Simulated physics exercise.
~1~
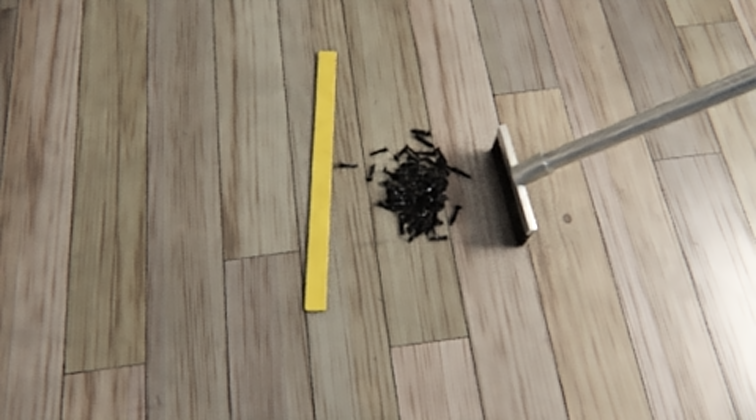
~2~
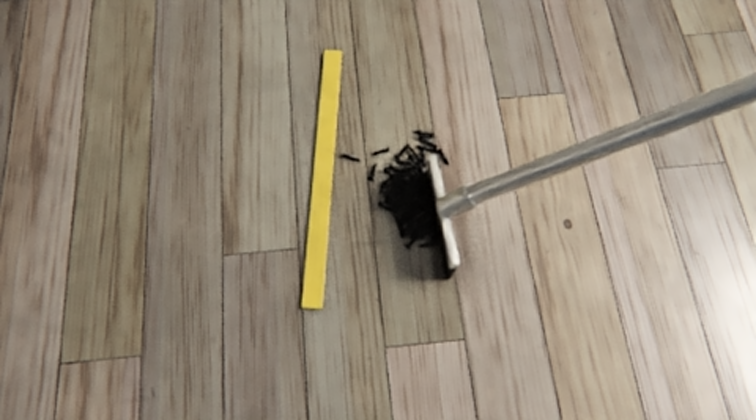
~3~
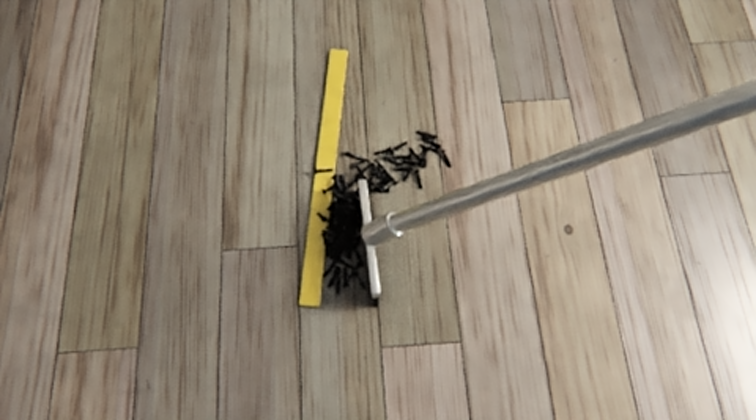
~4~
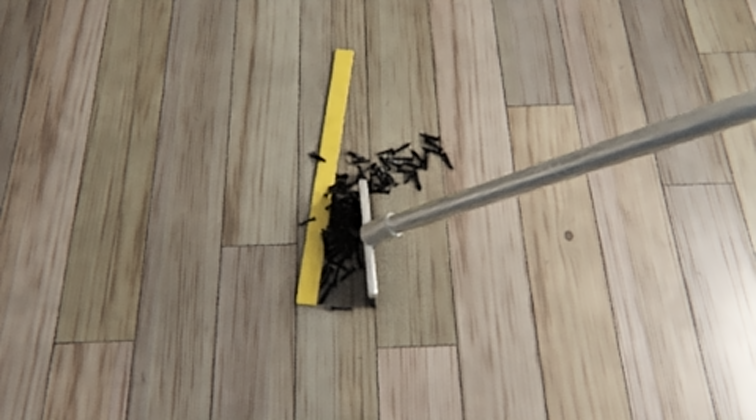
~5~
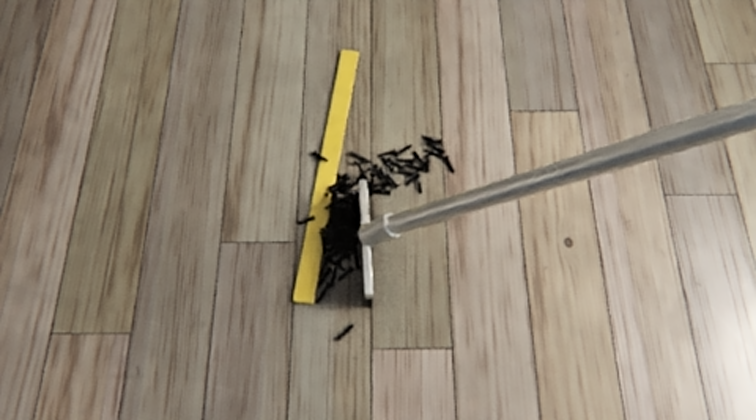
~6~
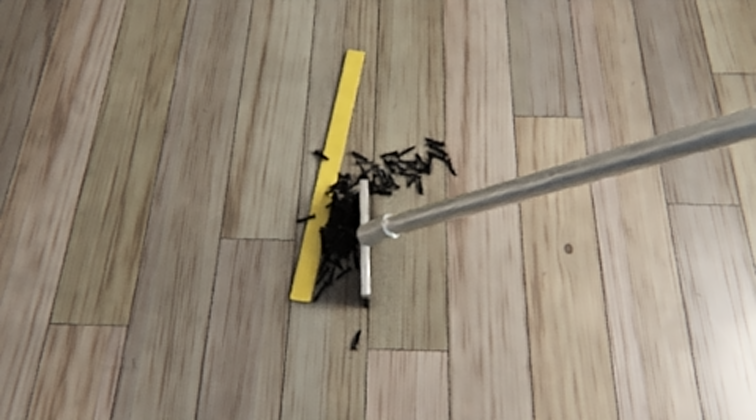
A squeegee on a long metal pole pushed a pile of black screws left across a wooden floor toward a yellow strip, then stopped just short of it, leaving most screws packed between them, some trailing behind and only a few on or past the strip.
